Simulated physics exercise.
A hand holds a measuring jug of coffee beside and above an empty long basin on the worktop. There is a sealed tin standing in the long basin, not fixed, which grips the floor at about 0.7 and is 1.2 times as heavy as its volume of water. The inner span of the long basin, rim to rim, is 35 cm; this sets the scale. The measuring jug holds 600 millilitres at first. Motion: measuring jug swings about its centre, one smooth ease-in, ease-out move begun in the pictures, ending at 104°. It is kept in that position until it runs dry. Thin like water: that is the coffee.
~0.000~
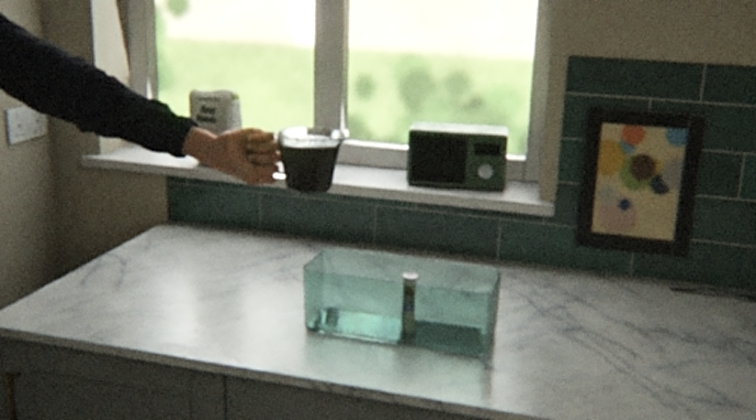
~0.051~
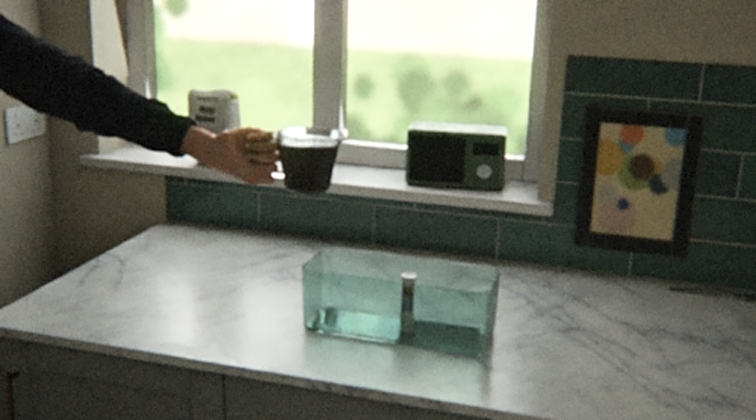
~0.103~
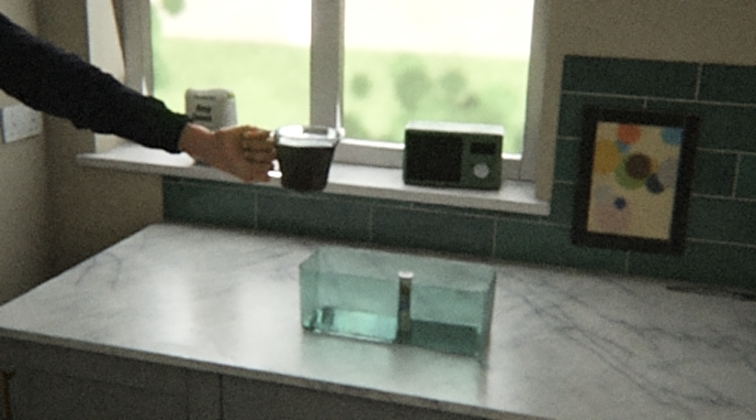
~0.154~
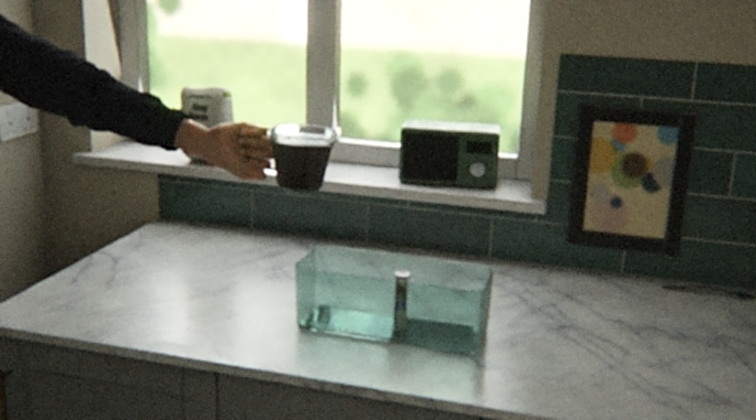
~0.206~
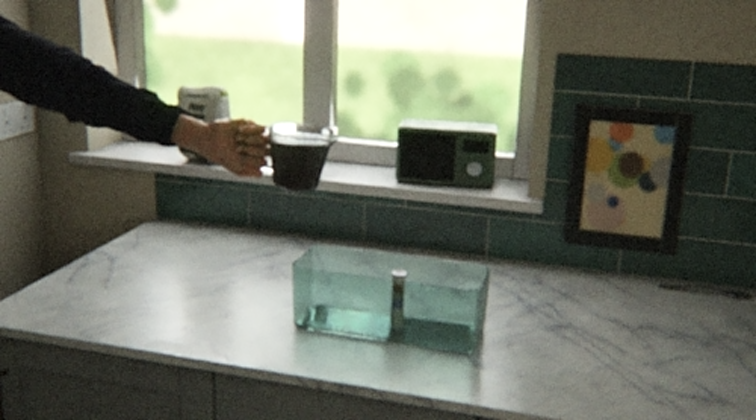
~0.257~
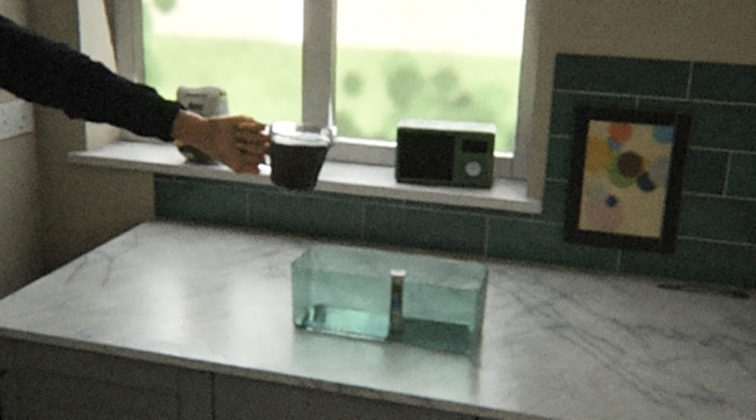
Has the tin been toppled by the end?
No, it is upright.
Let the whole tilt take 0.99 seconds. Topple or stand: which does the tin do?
The tin stays up.
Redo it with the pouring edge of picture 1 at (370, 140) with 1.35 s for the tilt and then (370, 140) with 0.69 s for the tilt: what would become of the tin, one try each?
Trial 1 - tin tips; trial 2 - tin tips.
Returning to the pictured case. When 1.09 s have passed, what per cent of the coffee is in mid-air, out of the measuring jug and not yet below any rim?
It comes to some 22 percent of the total.
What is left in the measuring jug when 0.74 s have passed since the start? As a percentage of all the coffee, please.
I'd put it near 72 percent.
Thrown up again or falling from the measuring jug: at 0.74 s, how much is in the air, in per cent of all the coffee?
Some 22 per cent.
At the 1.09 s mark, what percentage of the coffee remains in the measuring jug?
16 %.
By 0.74 s the tilt is 59° and 72 per cent is still to pour; the tin stands where it began.
By 1.09 s the tilt is 94° and 16 per cent is still to pour; the tin stands where it began.
By 1.45 s the tilt is 104° and 0 per cent is still to pour; the tin stands where it began.
By 1.85 s the tilt is 104° and 0 per cent is still to pour; the tin stands where it began.
At rest the tin stands where it began.
